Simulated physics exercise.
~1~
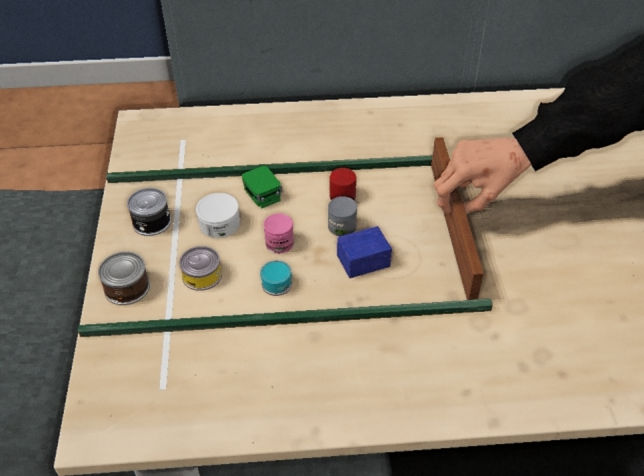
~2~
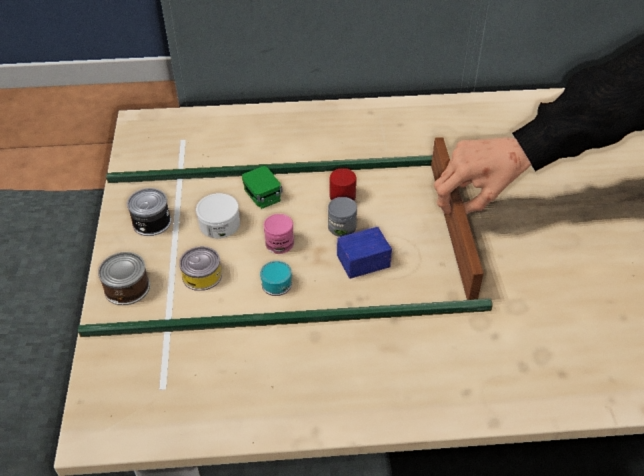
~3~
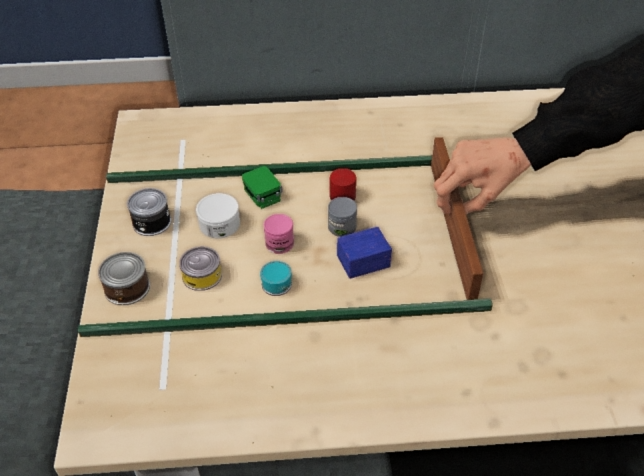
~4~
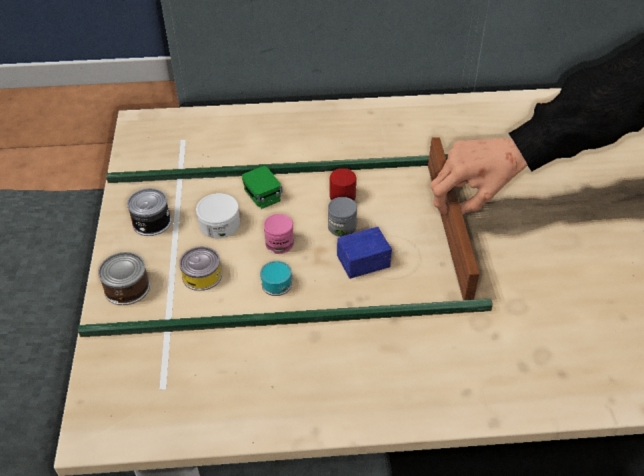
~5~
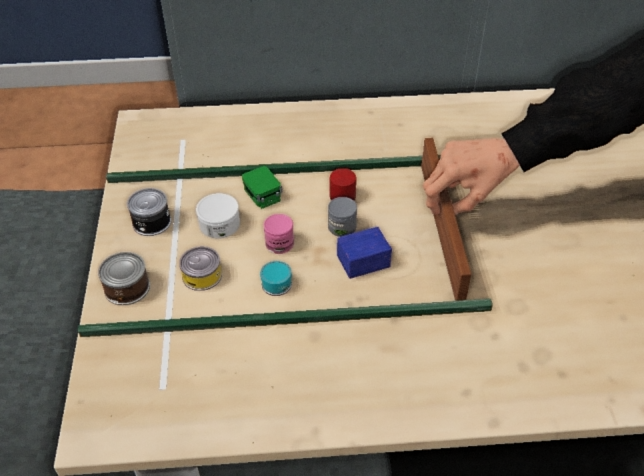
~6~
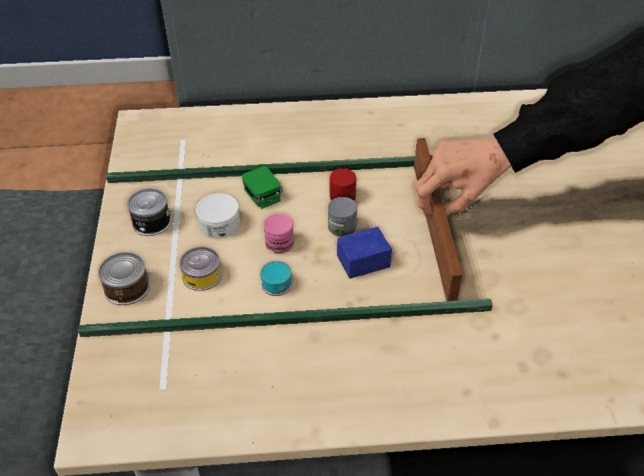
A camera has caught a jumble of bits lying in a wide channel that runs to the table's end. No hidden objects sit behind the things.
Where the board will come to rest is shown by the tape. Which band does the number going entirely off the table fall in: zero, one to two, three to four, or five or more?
I expect that a single piece or a pair will leave the table.
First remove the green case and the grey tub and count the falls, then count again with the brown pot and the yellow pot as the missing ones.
Fallen: 1 in the first try, 1 in the other.
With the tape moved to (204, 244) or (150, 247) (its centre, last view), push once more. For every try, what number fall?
Taking the two tries in order, the numbers are 0 and 3.
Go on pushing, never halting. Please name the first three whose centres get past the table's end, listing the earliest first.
It goes the brown pot, after that the black tin, and then the yellow pot.
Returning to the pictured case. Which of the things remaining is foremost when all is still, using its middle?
That would be the yellow pot, which ends nearest.
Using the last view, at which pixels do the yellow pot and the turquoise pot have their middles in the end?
Near (104, 275) and (154, 290).
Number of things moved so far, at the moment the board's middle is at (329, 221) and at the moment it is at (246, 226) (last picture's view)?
One spot: 4. Other spot: 8.
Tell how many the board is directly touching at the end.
So the total is 5.
Early on, none off yet; brown pot at rest near (124, 278); black tin at rest near (149, 212); yellow pot at rest near (201, 269).
Finally, the number that fall off is one or two; lost, black tin and brown pot.
